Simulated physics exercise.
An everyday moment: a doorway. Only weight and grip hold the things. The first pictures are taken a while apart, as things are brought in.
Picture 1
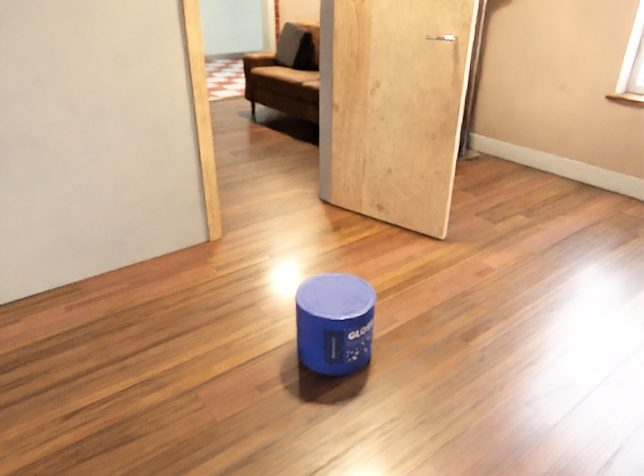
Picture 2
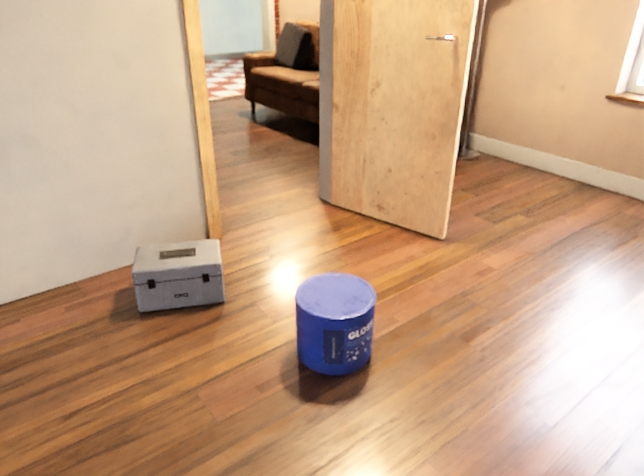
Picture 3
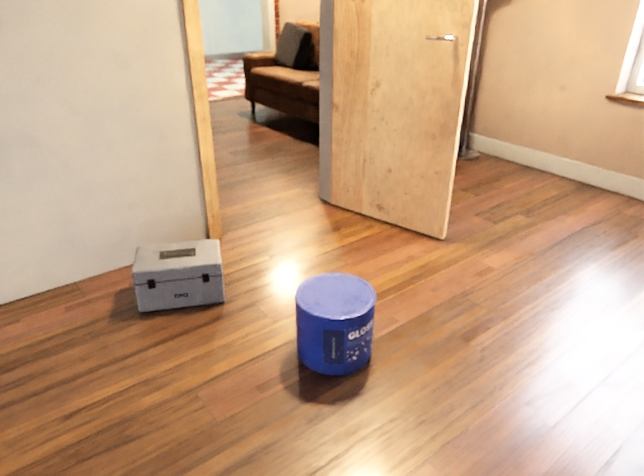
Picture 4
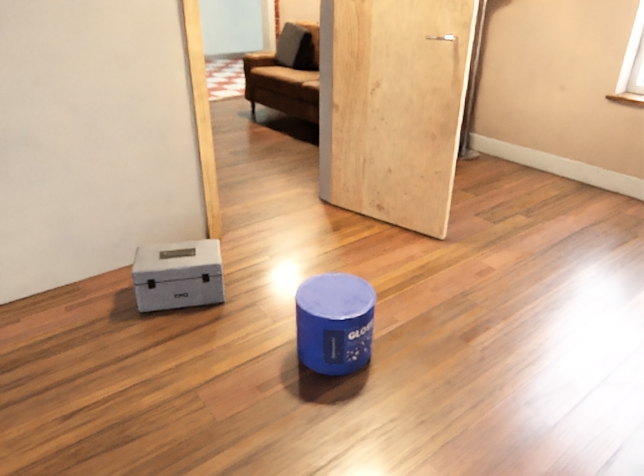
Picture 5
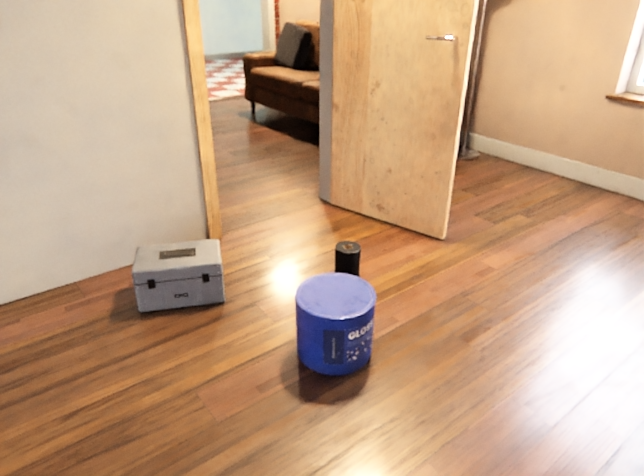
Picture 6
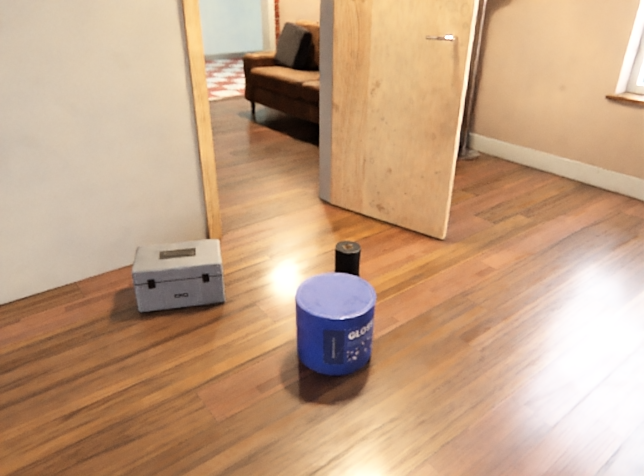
A door stands open and still as a grey toolbox, then a black roll, join a blue pail.
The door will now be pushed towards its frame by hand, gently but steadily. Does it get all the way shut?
The door reaches the frame.
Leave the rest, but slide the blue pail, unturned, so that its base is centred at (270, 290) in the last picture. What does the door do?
Then it reaches the frame.
Then, 0.70 s past the last view, door 78° open.
Then, 1.10 s past the last view, door 48° open.
Then, 1.50 s past the last view, door 14° open.
Finally, door 0° open; all 3 still in place. Final places as the last picture's camera would see them, black roll near (347, 269).
